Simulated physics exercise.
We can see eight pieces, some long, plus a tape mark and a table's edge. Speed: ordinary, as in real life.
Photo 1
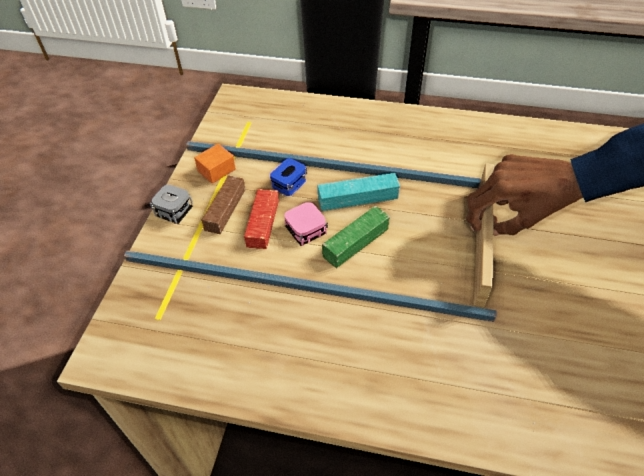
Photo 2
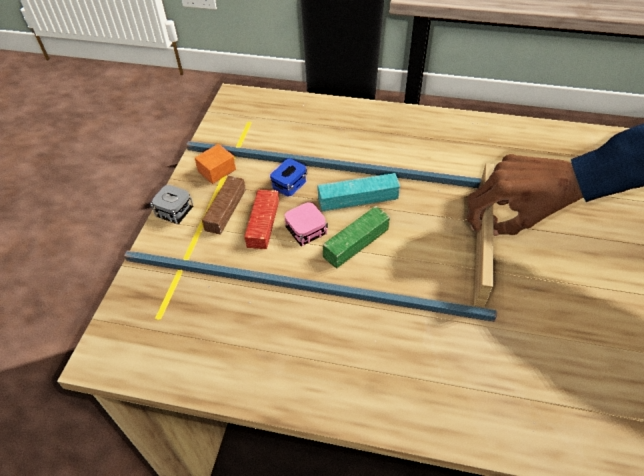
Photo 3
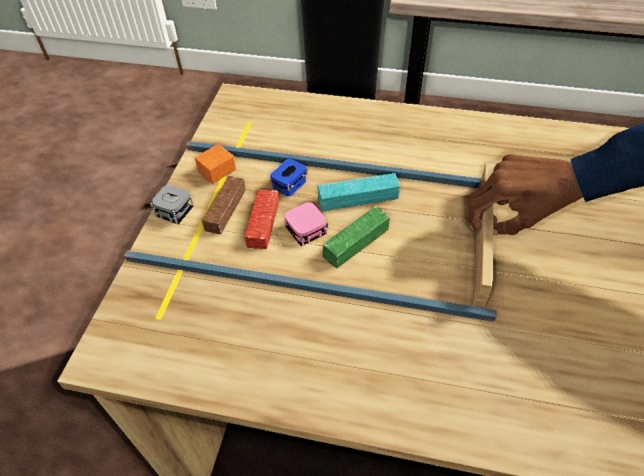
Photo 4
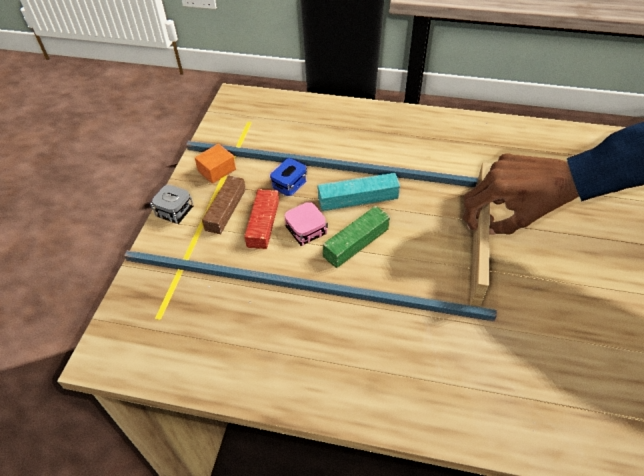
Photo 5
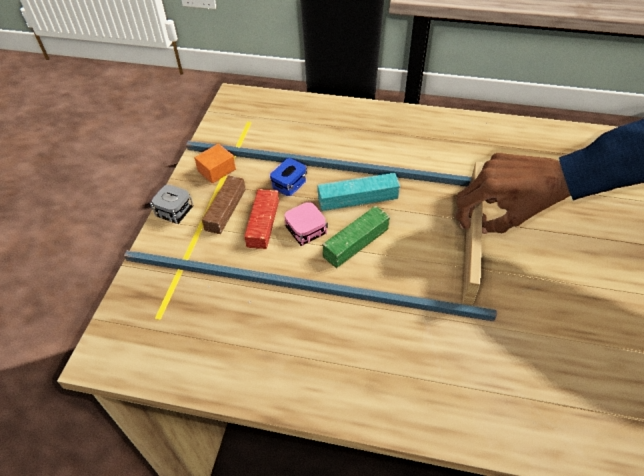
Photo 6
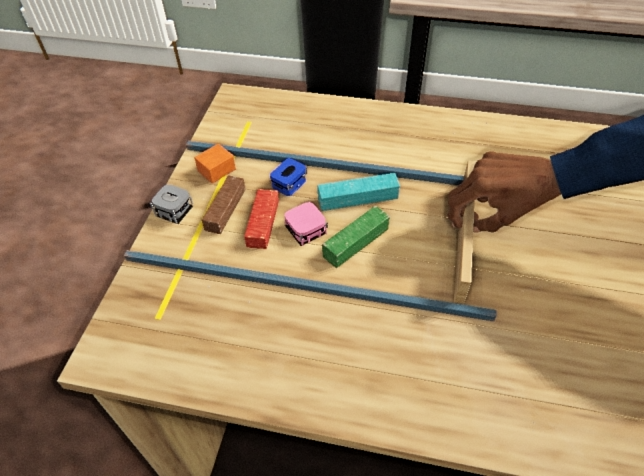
A hand sliding a wooden board slightly left between two blue rails on a table, the colourful blocks ahead staying still.
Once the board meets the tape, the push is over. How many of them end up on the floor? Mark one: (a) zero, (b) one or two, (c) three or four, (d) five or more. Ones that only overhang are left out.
(c) three or four.
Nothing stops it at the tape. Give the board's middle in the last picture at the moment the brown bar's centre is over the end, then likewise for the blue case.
(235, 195) and (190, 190), more or less.
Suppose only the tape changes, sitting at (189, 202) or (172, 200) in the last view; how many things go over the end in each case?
Taking the two tries in order, the numbers are 7 and 7.
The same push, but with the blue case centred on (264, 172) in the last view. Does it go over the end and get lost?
It stays put.
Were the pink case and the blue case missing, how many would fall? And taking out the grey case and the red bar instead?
That gives 1 in the first case, then 2 in the second.
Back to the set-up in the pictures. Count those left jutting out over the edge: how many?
That adds up to 3.
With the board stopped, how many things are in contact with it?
Counting them up gives 2.
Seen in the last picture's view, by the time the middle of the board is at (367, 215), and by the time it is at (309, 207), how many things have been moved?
That makes 2 at the first spot and 6 at the second.
Soon after, none off yet; grey case at rest near (172, 204); orange block at rest near (215, 163); brown bar at rest near (224, 204).
Then, none off yet; grey case moving near (168, 203); orange block at rest near (215, 163); brown bar moved a little near (194, 204).
At rest, the number that fall off is three or four; fallen, brown bar, orange block and grey case.
